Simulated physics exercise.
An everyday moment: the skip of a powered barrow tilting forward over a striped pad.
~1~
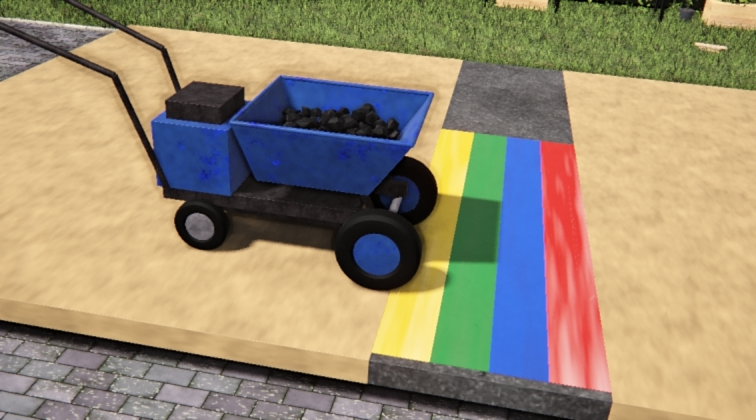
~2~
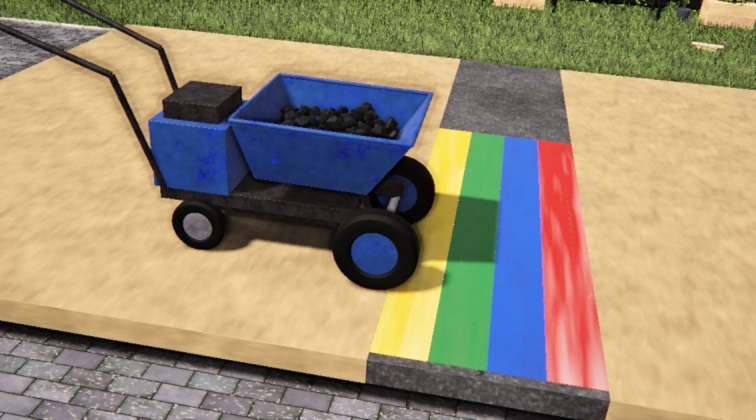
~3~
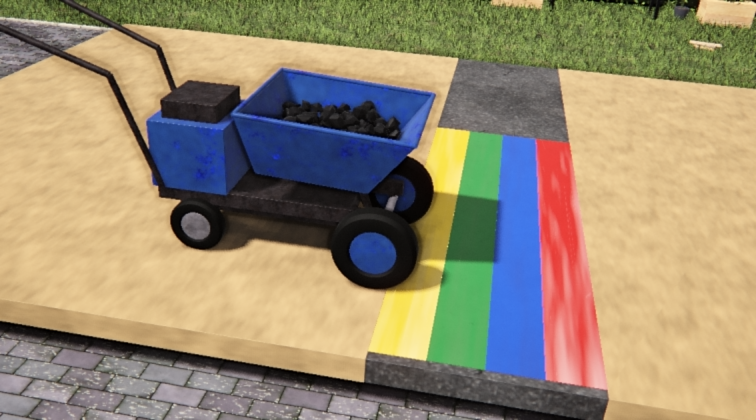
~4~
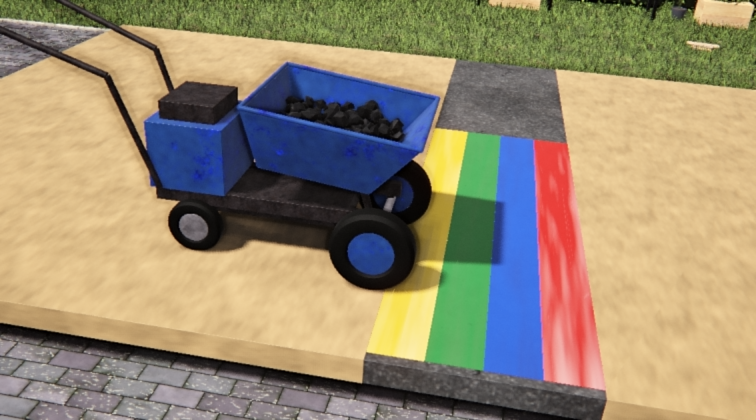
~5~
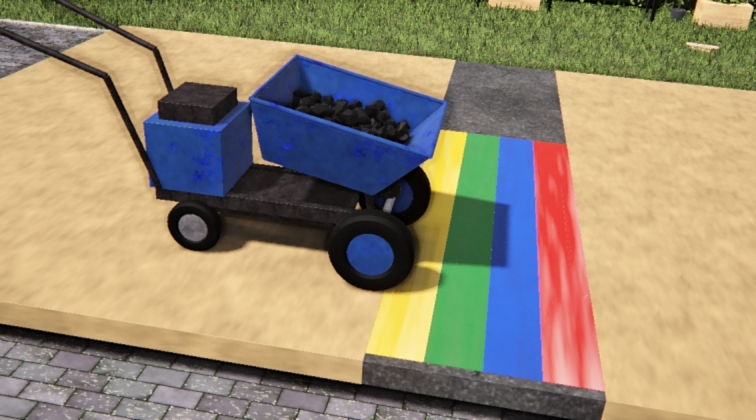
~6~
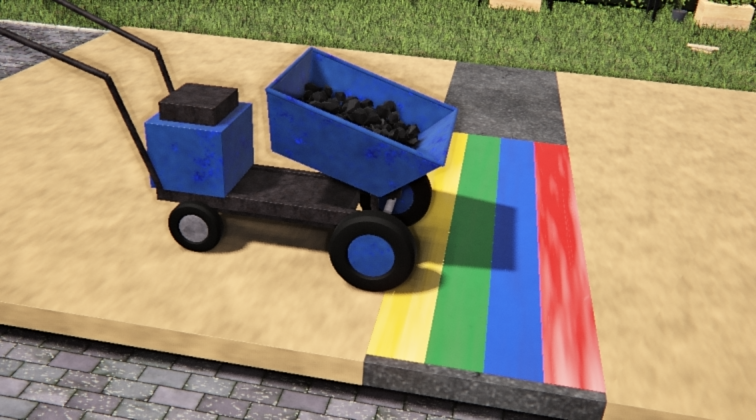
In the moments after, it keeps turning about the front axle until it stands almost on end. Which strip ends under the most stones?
Most lies over the blue band.
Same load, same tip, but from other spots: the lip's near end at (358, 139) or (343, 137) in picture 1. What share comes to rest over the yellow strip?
In turn 0 and 20 in a hundred.
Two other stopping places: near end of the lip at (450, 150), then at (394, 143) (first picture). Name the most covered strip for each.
At the first place the strip in red, at the second that blue strip.
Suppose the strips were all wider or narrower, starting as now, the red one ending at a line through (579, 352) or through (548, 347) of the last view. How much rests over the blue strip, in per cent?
The first gives 40 %, the second 30 %.
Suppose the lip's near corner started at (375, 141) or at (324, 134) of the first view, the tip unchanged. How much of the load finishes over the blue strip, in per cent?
Roughly 40 per cent, and 20 per cent.
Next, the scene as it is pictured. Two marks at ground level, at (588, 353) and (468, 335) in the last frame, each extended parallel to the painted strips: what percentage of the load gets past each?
The first gives 20 %, the second 100 %.
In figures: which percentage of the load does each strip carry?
In per cent, yellow strip 0, green strip 10, blue strip 45 and red strip 35.
Just after the last frame, skip tipped steeply; every one in the skip.
A moment on, skip tipped right over; almost all in the skip; about a tenth over the blue strip; just a few over the red strip; just a few falling.
Further on, skip tipped right over; about a tenth in the skip; just a few over the green strip; roughly half over the blue strip; roughly a third over the red strip; about a tenth off the paint.
When it is over, skip tipped right over; not one over the yellow strip; about a tenth over the green strip; roughly half over the blue strip; roughly a third over the red strip; about a tenth off the paint.
